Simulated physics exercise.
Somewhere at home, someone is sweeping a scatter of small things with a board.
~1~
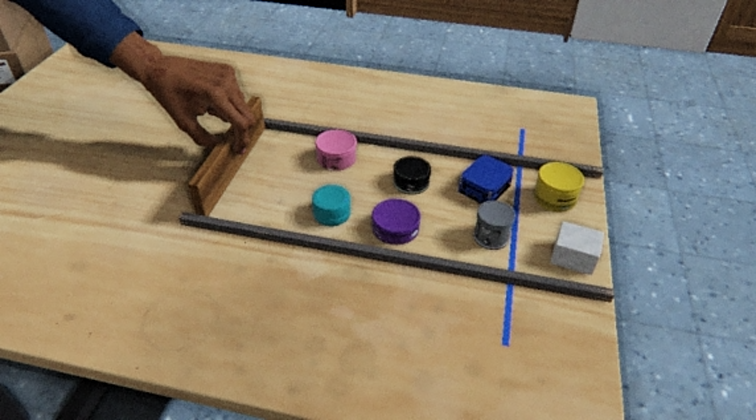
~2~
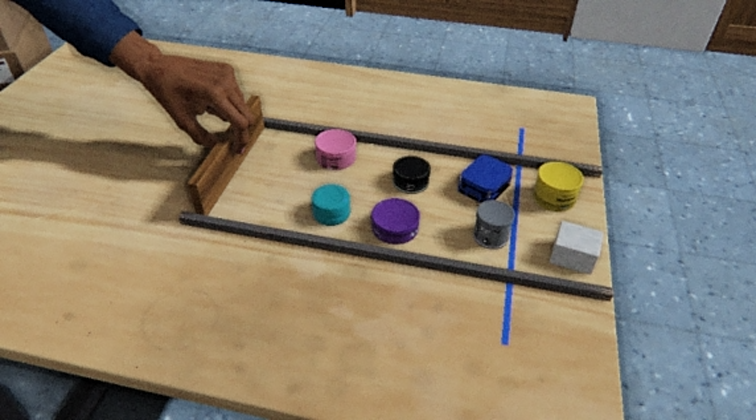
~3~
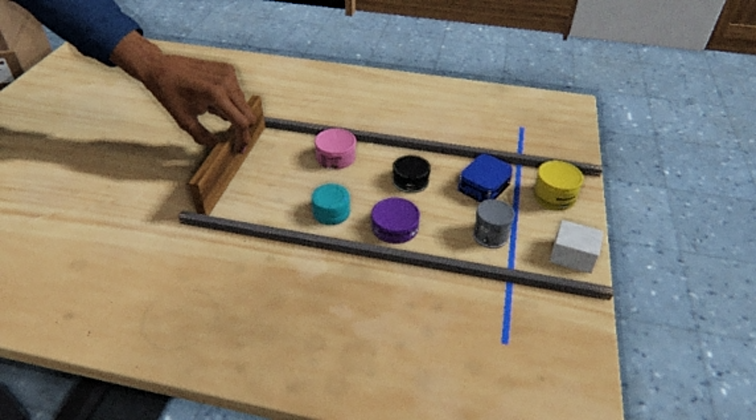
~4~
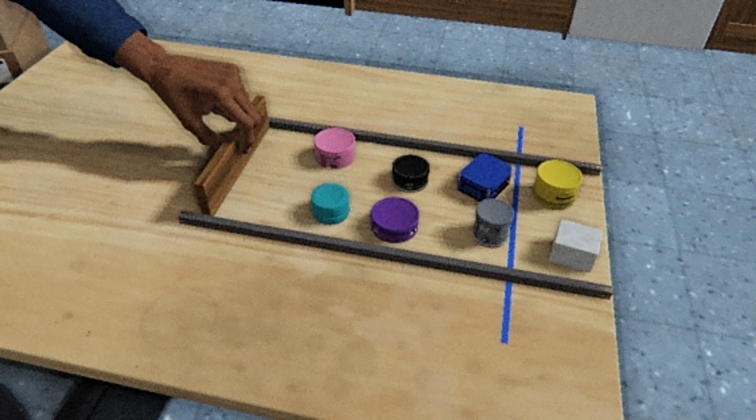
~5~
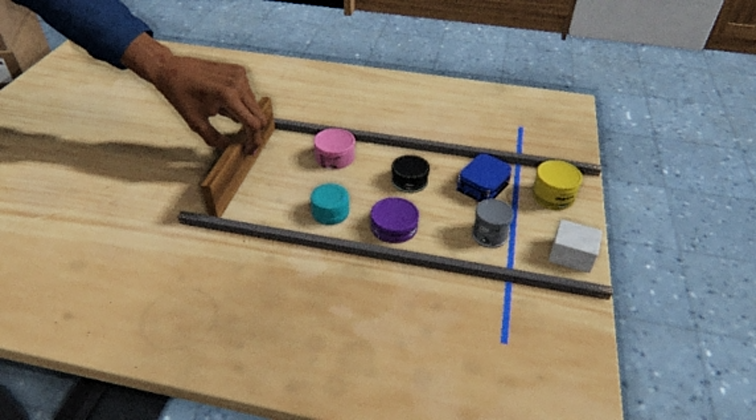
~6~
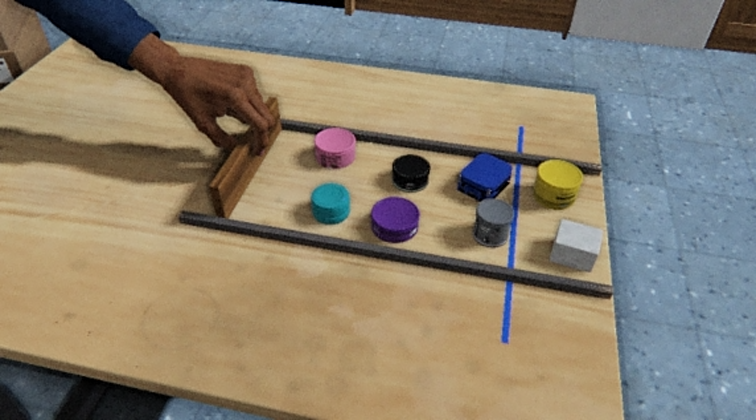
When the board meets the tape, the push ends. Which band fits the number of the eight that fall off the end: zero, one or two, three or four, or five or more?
From what I see, the table loses one or two of them.
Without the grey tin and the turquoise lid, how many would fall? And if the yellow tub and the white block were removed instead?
Count: 1 (first case); 0 (second).
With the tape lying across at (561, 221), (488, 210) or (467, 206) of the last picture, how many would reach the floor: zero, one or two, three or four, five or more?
Going through the tapes in order, the count is either three or four, then none, then zero.
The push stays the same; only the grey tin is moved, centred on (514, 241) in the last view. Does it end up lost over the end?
It stays put.
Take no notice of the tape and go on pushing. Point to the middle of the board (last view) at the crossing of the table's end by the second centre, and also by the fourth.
At (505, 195) for the second, at (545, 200) for the fourth.
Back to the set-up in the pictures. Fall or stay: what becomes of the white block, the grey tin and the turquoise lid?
Result - white block fallen, grey tin retained, turquoise lid retained.
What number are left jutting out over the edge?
My count gives 0.
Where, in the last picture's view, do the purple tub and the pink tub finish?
Final pixels, roughly: (580, 261) for the first, (540, 177) for the other.
Soon after, none off yet; white block at rest near (576, 246); yellow tub at rest near (557, 185); grey tin at rest near (493, 223).
Then, none off yet; white block at rest near (576, 246); yellow tub at rest near (557, 185); grey tin moved a little near (515, 225).
By the end, the number that fall off is one or two; fallen, yellow tub and white block.
